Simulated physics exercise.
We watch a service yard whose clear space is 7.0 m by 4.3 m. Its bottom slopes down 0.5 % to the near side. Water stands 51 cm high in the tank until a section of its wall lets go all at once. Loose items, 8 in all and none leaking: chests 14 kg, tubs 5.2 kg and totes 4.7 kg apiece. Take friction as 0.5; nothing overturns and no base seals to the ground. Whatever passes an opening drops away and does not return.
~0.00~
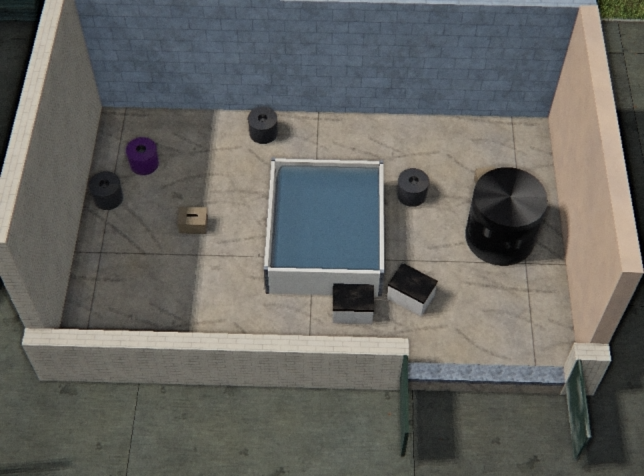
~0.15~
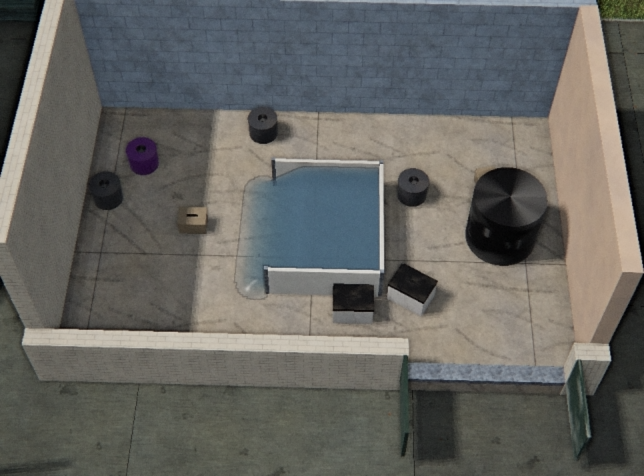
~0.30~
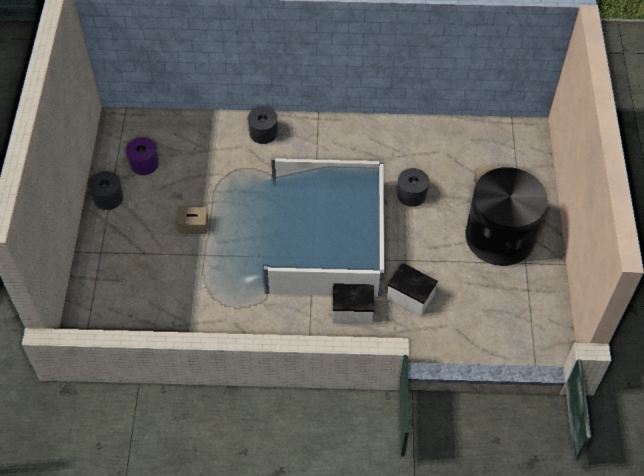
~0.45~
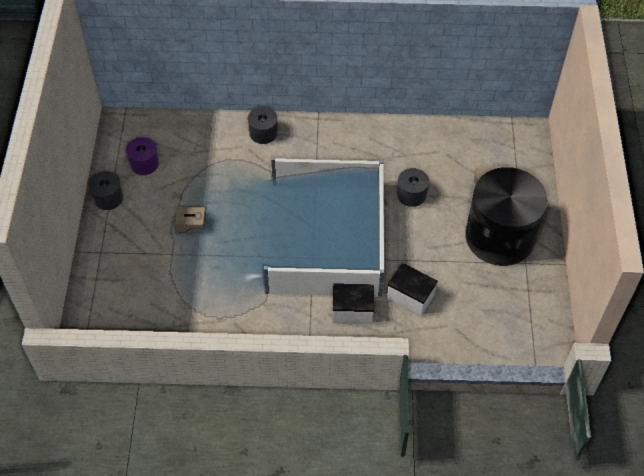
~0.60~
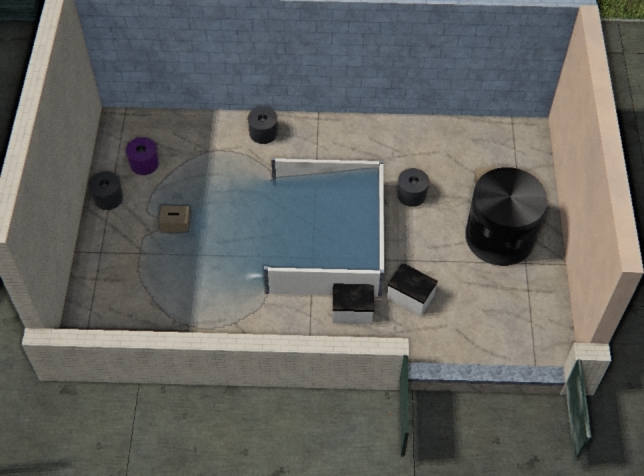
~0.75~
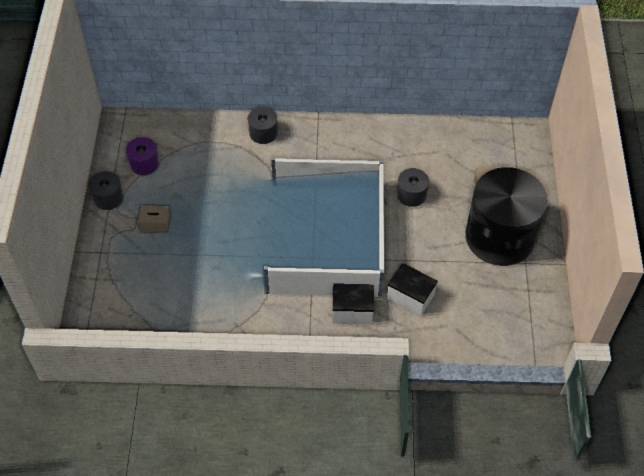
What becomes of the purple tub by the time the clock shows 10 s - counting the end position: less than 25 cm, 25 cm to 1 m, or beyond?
The purple tub travels far.
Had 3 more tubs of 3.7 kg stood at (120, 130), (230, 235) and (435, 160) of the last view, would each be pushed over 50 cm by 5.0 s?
In turn: More, over, less.
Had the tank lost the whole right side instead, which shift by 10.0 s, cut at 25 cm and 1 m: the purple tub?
Then the purple tub barely shifts.
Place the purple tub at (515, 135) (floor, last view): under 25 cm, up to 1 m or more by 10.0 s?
It slides a little.
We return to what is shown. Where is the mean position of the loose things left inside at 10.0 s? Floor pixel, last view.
Around (435, 231).
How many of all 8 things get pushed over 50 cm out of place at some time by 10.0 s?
6 of them.
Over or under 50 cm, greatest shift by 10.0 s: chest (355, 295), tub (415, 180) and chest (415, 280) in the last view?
In turn: Over, less, less.
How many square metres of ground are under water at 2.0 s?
Roughly 14 m2.
After 2.0 s the purple tub is near (108, 113), 0.8 m from its start, afloat; 0 of 8 are out; 3 afloat.
After 4.5 s the purple tub is near (283, 117), 2.2 m from its start, afloat; 0 of 8 are out; 3 afloat.
After 7.0 s the purple tub is near (519, 136), 5.6 m from its start, afloat; 0 of 8 are out; 3 afloat.
After 10.0 s the purple tub is near (523, 153), 5.6 m from its start, afloat; 0 of 8 are out; 5 afloat.
